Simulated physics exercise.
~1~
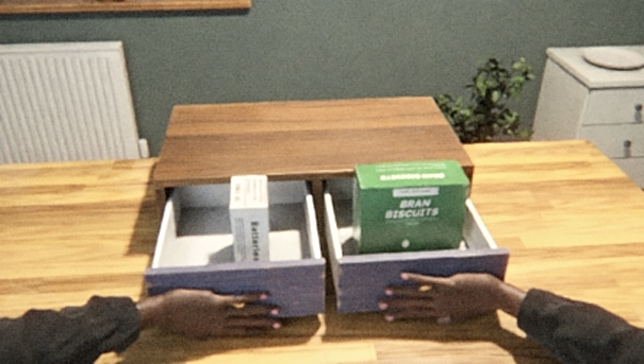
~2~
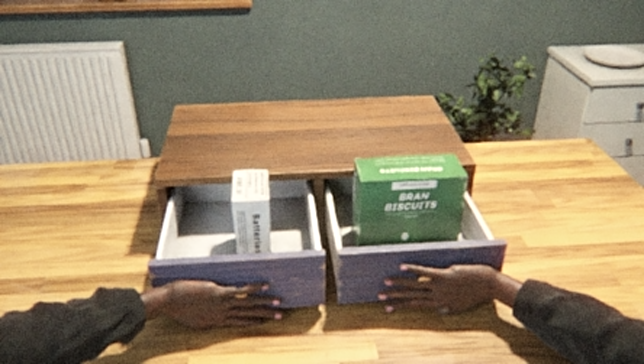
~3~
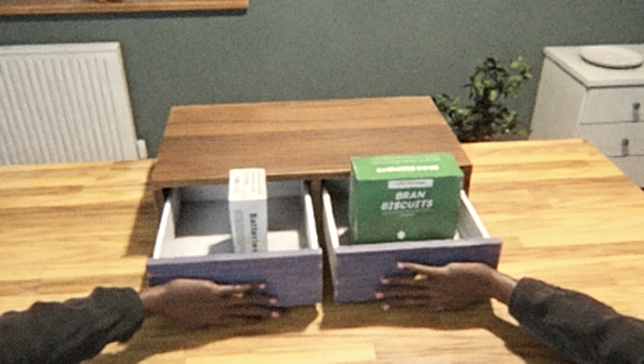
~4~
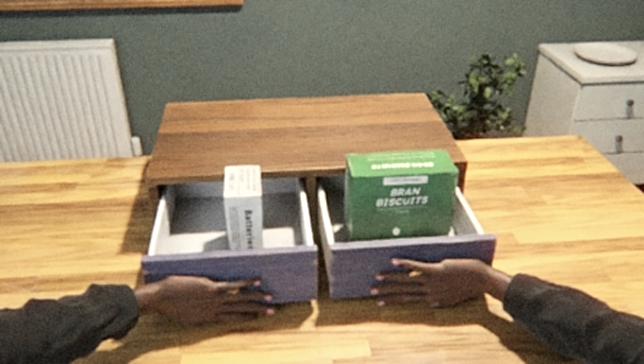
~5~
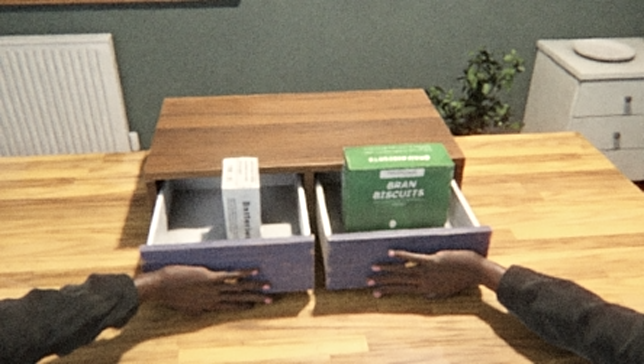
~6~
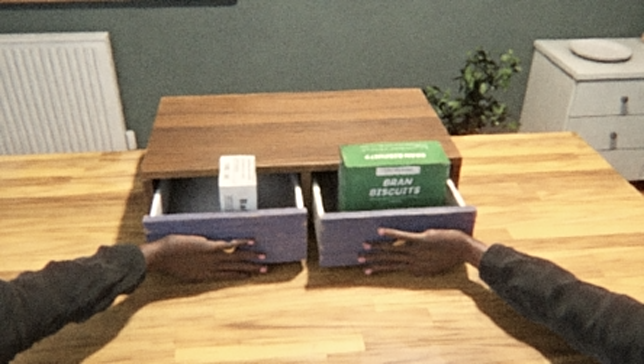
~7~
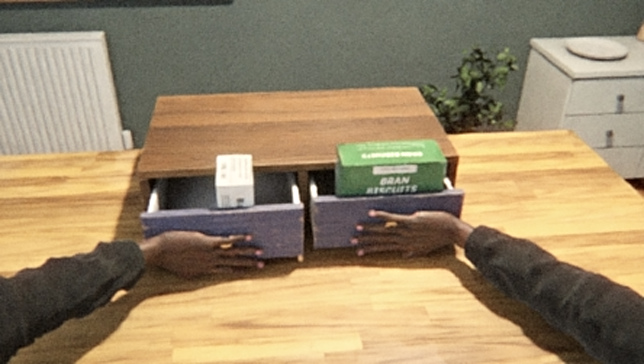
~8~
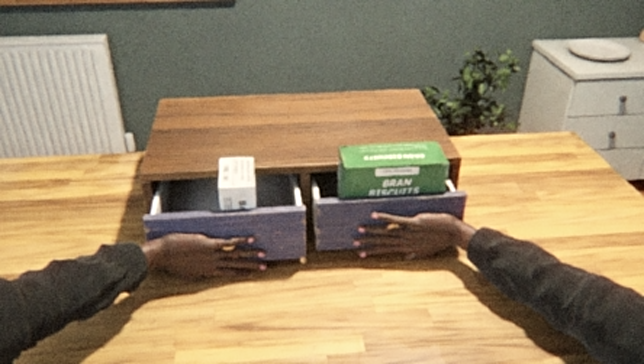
On a light wooden table in a green-walled room, a small brown chest stands with its two drawers pulled out toward the viewer. The left drawer holds an upright white box, and the right one holds a larger green box of bran biscuits. Two hands in dark sleeves rest against the drawer fronts, one on each, and at first hardly anything moves. Then the hands push both drawers inward, and the boxes ride back with them. Finally both drawers stop partway and stay ajar, the boxes still poking above the fronts and the hands still on them.
